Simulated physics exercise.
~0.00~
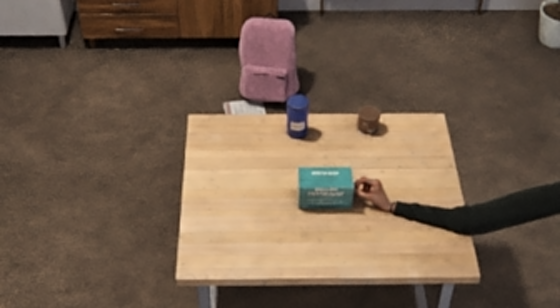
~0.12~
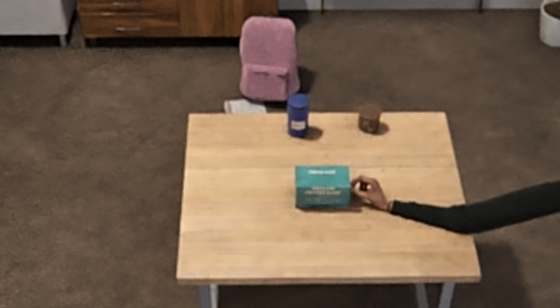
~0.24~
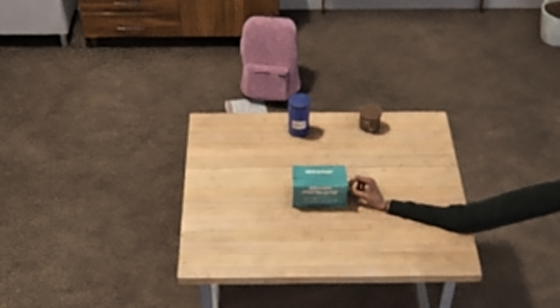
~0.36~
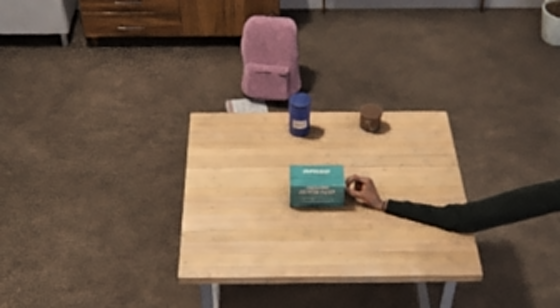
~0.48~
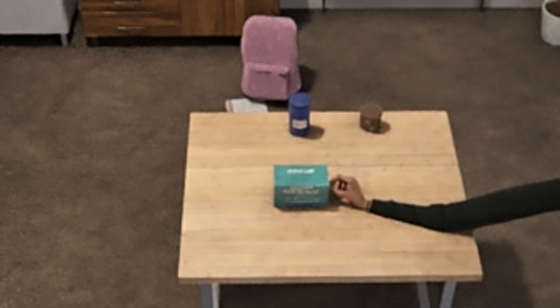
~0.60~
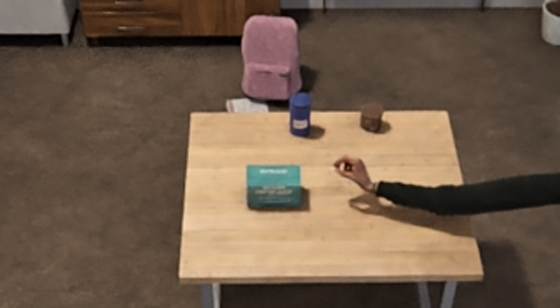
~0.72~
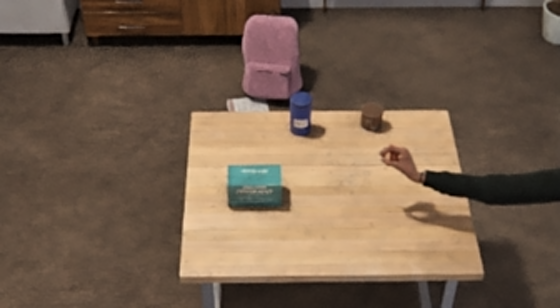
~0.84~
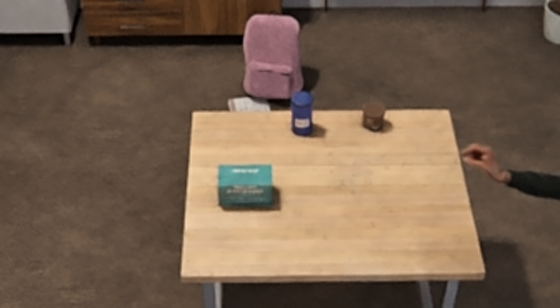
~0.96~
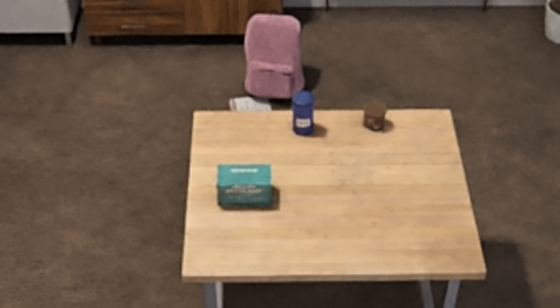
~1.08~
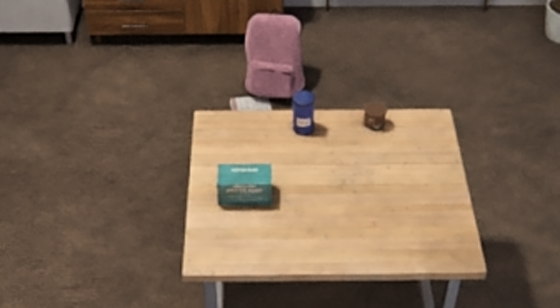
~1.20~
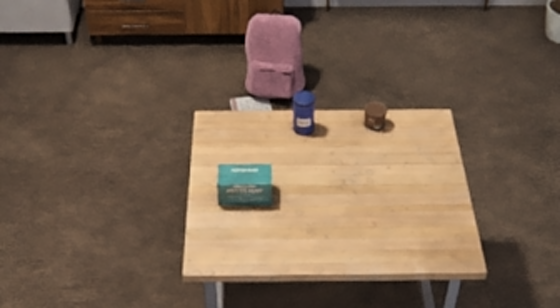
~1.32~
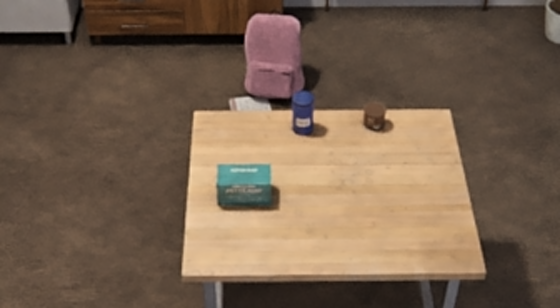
A hand shoves a turquoise box left across the table, where it slides and stops.
